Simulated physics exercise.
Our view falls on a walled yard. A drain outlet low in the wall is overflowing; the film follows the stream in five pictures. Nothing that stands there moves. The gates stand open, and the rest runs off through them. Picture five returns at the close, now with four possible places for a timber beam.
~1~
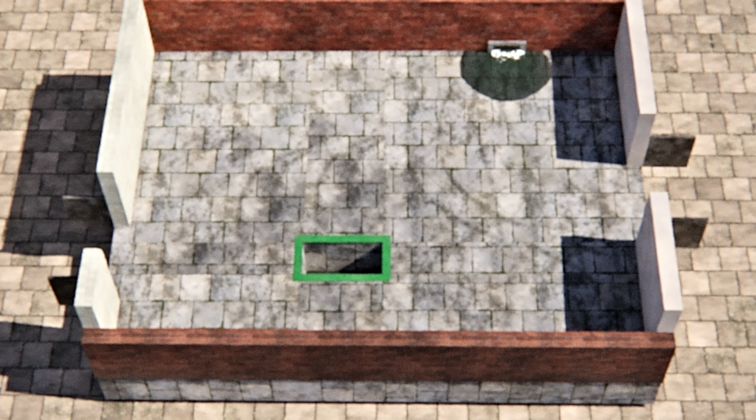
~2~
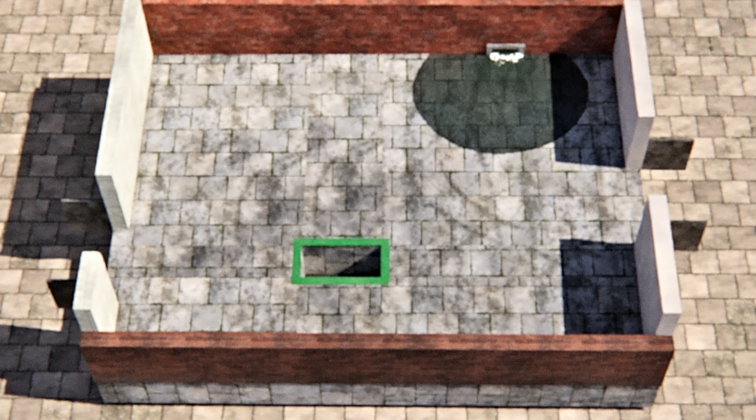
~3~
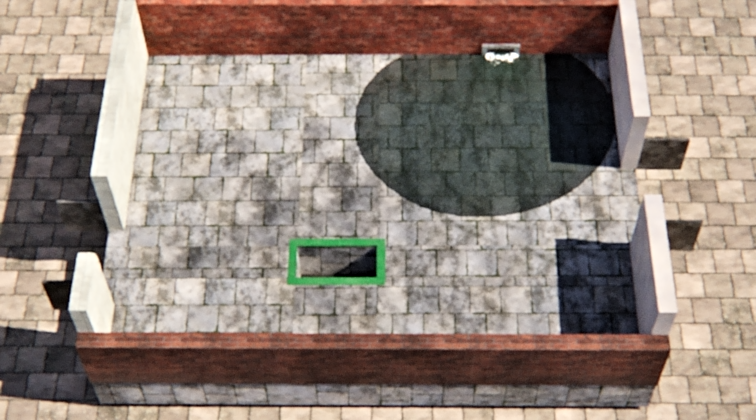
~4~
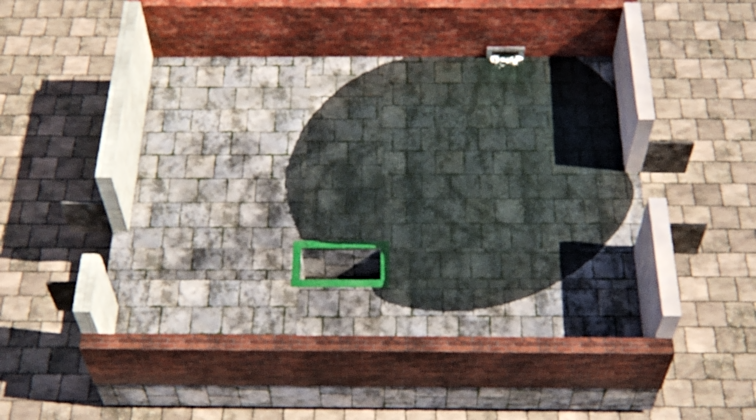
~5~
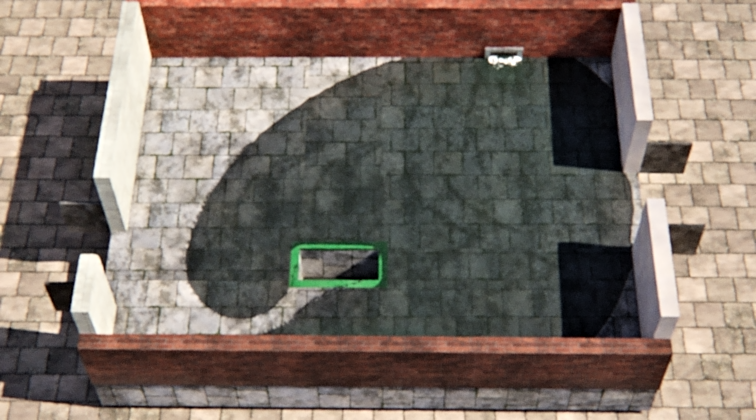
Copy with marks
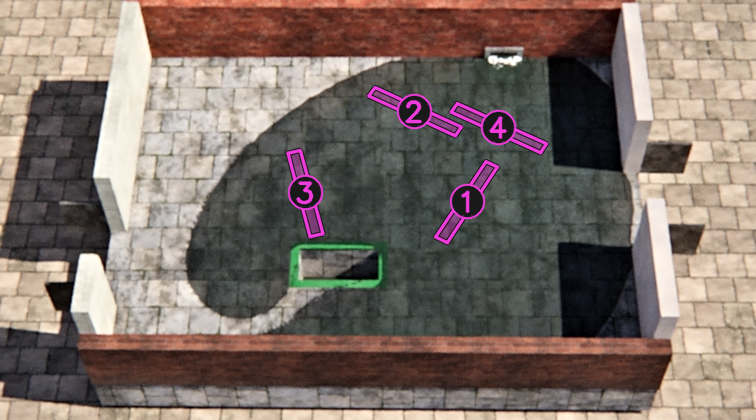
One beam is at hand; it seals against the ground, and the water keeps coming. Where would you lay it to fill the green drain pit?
Spot 3.
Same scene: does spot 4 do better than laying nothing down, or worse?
Spot 4 is worse.
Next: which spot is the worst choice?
Spot 4.
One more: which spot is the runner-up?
Here it is spot 1.
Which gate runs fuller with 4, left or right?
The left gate.
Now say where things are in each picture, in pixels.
In the first picture, outfall at (507, 47); green drain pit at (342, 258); open gate at (125, 263); open gate at (631, 204); front seen at (531, 91), 3 % of the ground wet; green drain pit still dry.
In the second picture, front seen at (495, 149), 11 % of the ground wet; green drain pit still dry.
In the third picture, front seen at (406, 194), 24 % of the ground wet; green drain pit still dry.
In the fourth picture, front seen at (419, 302), 45 % of the ground wet; green drain pit taking water.
In the fifth picture, front seen at (216, 295), 64 % of the ground wet; green drain pit taking water.
On the marked copy, 1 from (441, 239) to (491, 164); 2 from (371, 91) to (458, 131); 3 from (294, 151) to (316, 235); 4 from (454, 107) to (543, 148).
With 1, about 32 % of the stream goes into the green drain pit, about 67 % out by the gates.
With 2, about 21 % of the stream goes into the green drain pit, about 78 % out by the gates.
With 3, about 43 % of the stream goes into the green drain pit, about 56 % out by the gates.
With 4, about 16 % of the stream goes into the green drain pit, about 83 % out by the gates.
